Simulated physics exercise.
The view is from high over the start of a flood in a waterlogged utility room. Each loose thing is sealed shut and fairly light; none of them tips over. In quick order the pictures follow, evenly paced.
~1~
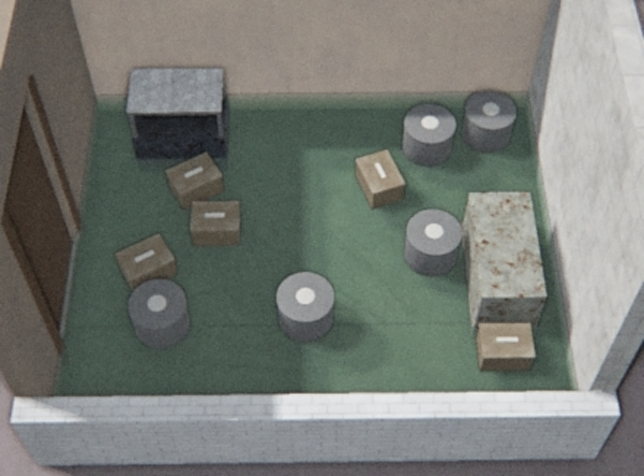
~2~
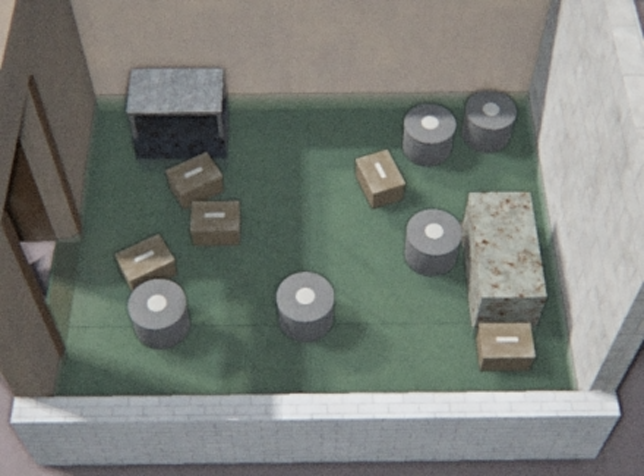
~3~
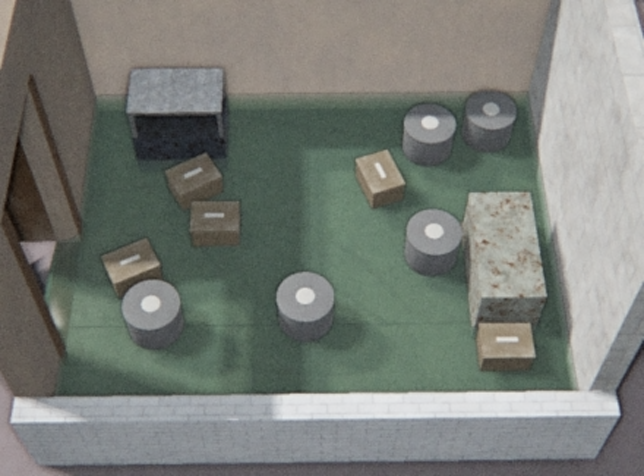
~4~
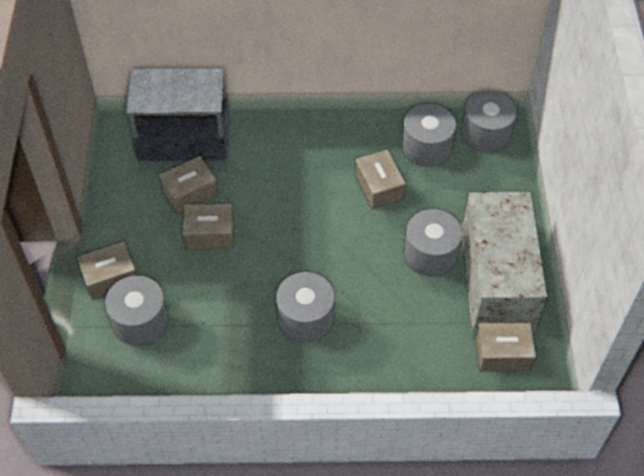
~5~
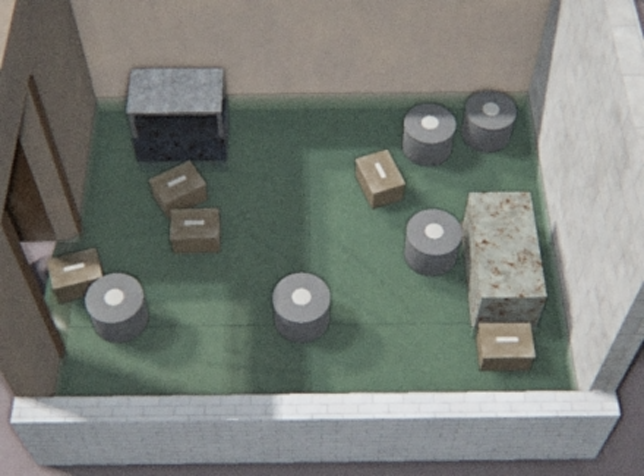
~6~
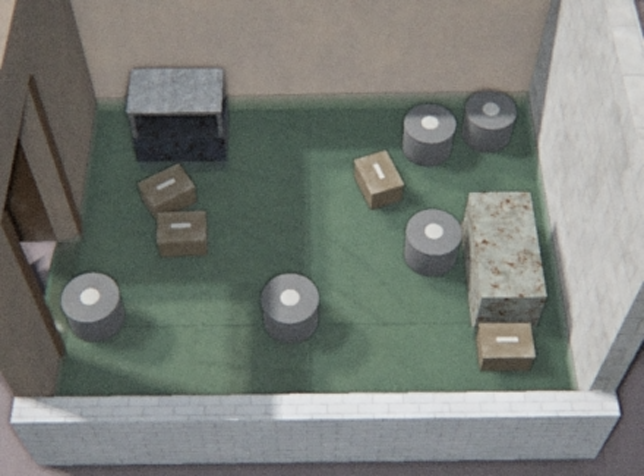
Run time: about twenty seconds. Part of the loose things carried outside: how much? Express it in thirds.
It comes to a third to two thirds.
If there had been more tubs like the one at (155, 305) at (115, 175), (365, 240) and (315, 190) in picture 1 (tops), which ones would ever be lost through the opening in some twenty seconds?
Sure - one by one that's out of the room, then out of the room, then out of the room.
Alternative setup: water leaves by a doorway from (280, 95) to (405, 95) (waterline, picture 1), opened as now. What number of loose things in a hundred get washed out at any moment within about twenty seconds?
Close to 80 percent, more or less.
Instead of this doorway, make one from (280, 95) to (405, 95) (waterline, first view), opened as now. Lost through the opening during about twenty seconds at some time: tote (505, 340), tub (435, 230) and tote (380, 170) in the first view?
In the order given, it's remains behind, escaped, escaped.
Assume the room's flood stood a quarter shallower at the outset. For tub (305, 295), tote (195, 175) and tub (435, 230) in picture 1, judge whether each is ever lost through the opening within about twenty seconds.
Listed as asked: Ends up outside, ends up outside, held inside.
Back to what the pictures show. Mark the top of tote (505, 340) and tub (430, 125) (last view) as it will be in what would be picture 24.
Approximately (425, 350), then (369, 148).
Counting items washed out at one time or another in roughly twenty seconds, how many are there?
By my reckoning the answer is 6.
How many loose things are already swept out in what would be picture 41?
Tally: 6.
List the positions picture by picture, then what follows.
A tub at (157, 304), afloat; a tote at (215, 216) floats; 0 of 10 have shifted, in the first picture.
A tub at (157, 304), afloat; a tote at (215, 216), afloat; 0 of 10 have shifted, in the second picture.
A tub at (151, 304) floats, close to its start; a tote at (215, 216) floats; 2 of 10 have shifted, in the third picture.
A tub at (134, 300), afloat, close to its start; a tote at (208, 219), afloat, close to its start; 4 of 10 have shifted, in the fourth picture.
A tub at (114, 298), afloat, a stride from its start; a tote at (194, 223), afloat, close to its start; 4 of 10 have shifted, in the fifth picture.
A tub at (90, 297) floats, a stride from its start; a tote at (181, 226) floats, close to its start; 5 of 10 have shifted, in the sixth picture.
A moment on, 2 of 10 are out; 8 afloat.
Next, 5 of 10 are out; 5 afloat.
Later, 6 of 10 are out; 4 afloat.
In the end, 6 of 10 are out; 4 afloat.
